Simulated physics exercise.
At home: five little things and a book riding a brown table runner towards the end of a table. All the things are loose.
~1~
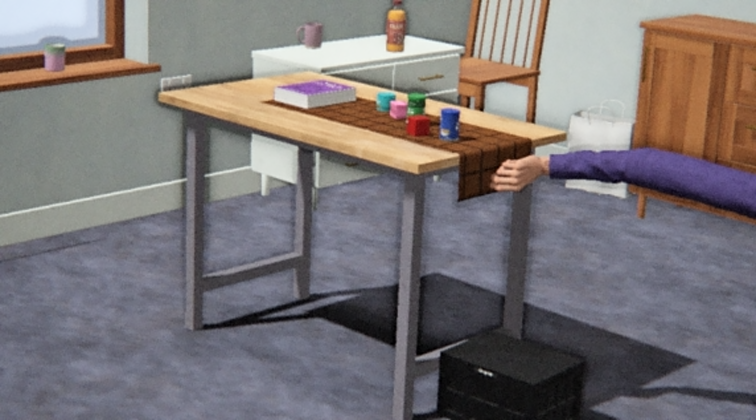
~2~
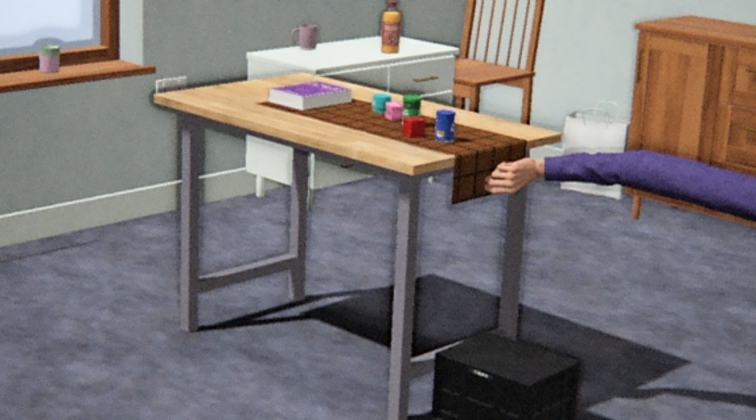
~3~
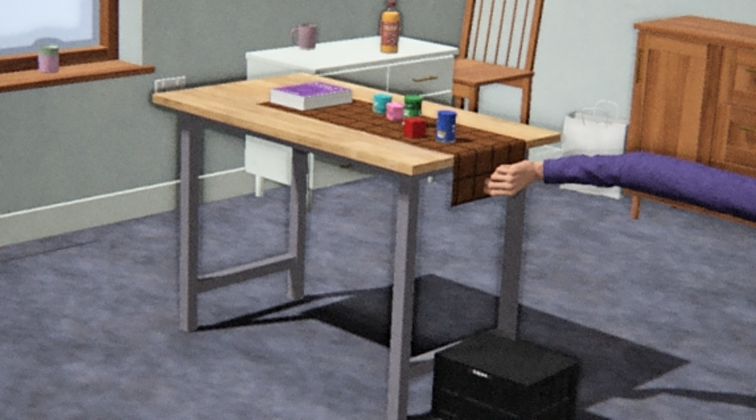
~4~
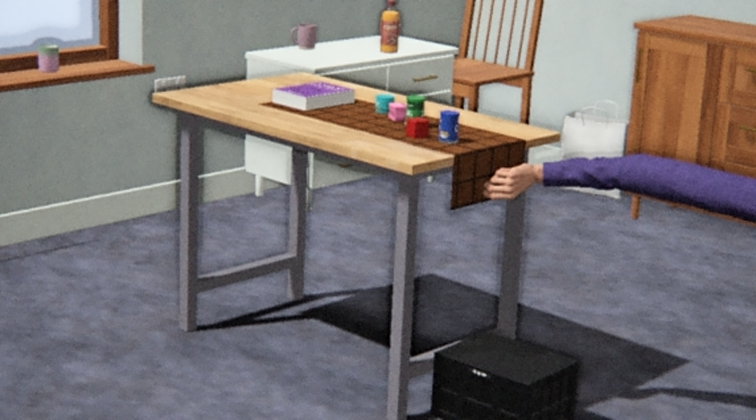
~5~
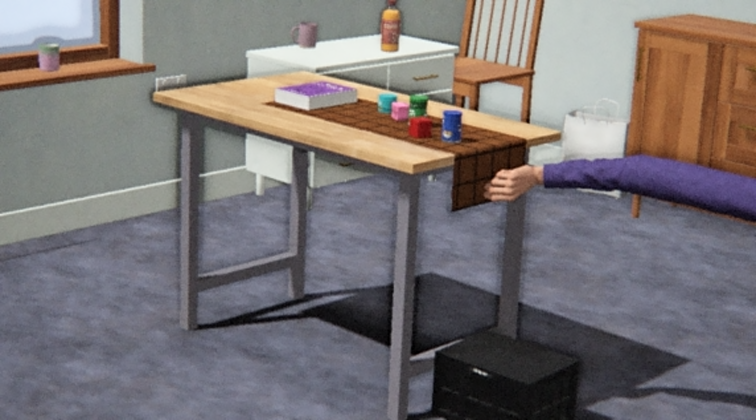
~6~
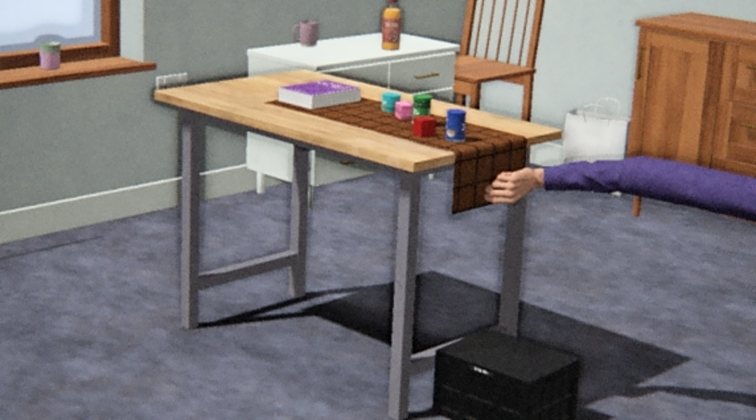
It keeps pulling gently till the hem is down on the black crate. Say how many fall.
The table loses four.
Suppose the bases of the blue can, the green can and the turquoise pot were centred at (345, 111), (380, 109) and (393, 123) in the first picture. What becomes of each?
The blue can does not fall; the green can survives; the turquoise pot comes down.
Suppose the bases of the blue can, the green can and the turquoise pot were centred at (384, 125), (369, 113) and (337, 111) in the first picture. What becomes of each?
The blue can comes down, the green can holds on, the turquoise pot remains up.
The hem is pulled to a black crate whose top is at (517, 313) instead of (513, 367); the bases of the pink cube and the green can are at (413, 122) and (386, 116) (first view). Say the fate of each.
The pink cube survives; the green can holds on.
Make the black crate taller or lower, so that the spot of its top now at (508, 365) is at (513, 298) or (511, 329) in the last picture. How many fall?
In that case 2 and 3.
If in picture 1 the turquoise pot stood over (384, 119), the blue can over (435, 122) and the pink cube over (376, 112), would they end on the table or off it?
The turquoise pot tumbles off, the blue can drops off, the pink cube keeps its place on top.
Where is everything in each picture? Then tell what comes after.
In the first picture, hem (457, 202); blue can (451, 110); red cube (419, 117); green can (417, 95); pink cube (400, 103); turquoise pot (387, 94); top of the crate (513, 367).
In the second picture, hem (451, 204); blue can (446, 112).
In the third picture, hem (451, 207); red cube (415, 119).
In the fourth picture, hem (450, 210); green can (416, 97); top of the crate (507, 367).
In the fifth picture, hem (451, 212); pink cube (402, 104).
In the sixth picture, hem (452, 215); blue can (457, 111); red cube (425, 118); green can (422, 96); pink cube (405, 103); turquoise pot (392, 94).
A little later, hem near (486, 256); blue can gone.
Next, hem near (485, 305); blue can, red cube and green can gone.
Later still, hem on the crate; blue can, red cube, green can and pink cube gone.
When it is over, hem on the crate; blue can, red cube, green can and pink cube gone. The count of fallen things is four.
